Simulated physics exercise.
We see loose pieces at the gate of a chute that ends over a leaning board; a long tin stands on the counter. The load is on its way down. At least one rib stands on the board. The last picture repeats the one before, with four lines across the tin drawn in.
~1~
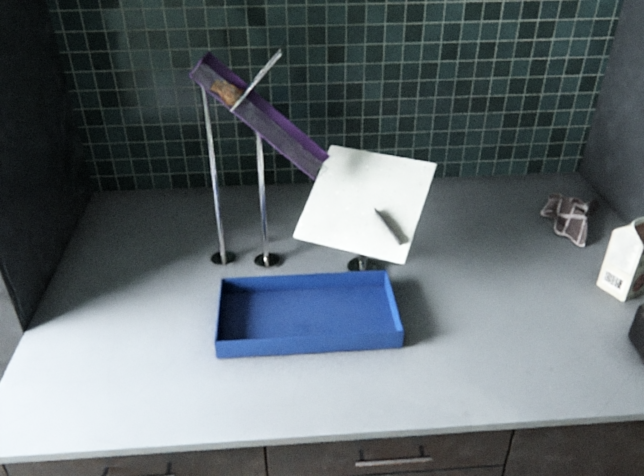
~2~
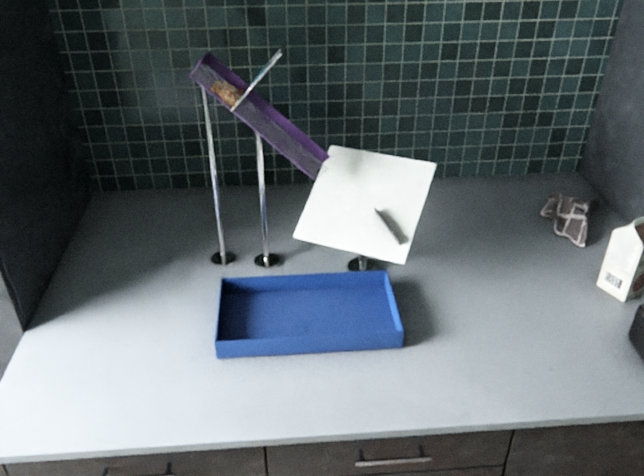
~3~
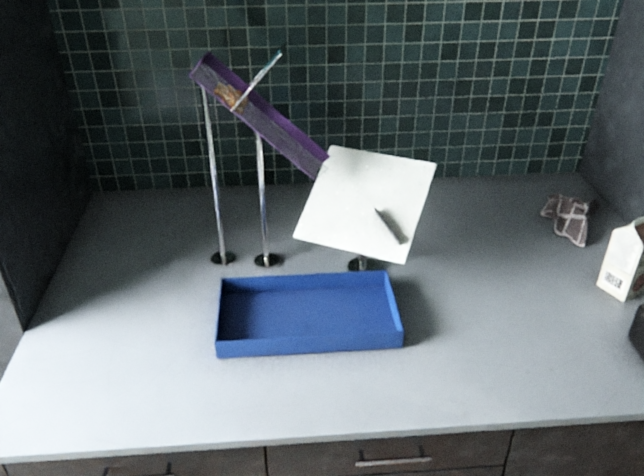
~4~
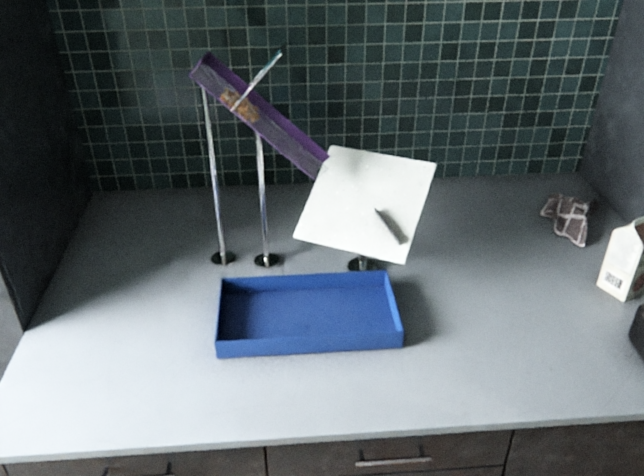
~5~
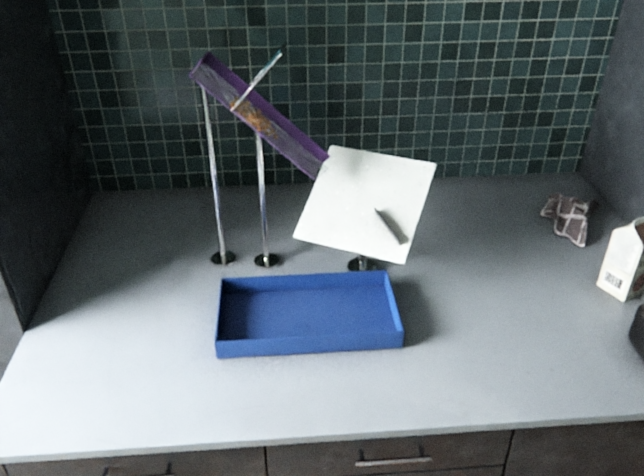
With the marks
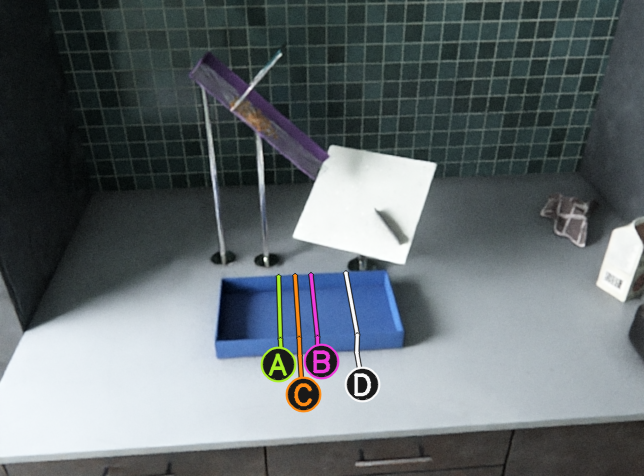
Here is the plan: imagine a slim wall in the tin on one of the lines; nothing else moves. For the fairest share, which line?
The answer is line D.
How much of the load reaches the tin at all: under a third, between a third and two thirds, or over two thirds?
About that: Over two thirds.
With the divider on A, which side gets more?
Right.
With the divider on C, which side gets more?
Right.
On the marked copy, line A crosses the front rim at (280, 338); line B crosses the front rim at (317, 336); line C crosses the front rim at (299, 337); line D crosses the front rim at (357, 334).
For line A, of what is caught, not one piece on the left of the divider, every piece on the right.
For line B, of what is caught, about a tenth on the left of the divider, almost all on the right.
For line C, of what is caught, not one piece on the left of the divider, every piece on the right.
For line D, of what is caught, roughly a third on the left of the divider, roughly two thirds on the right.
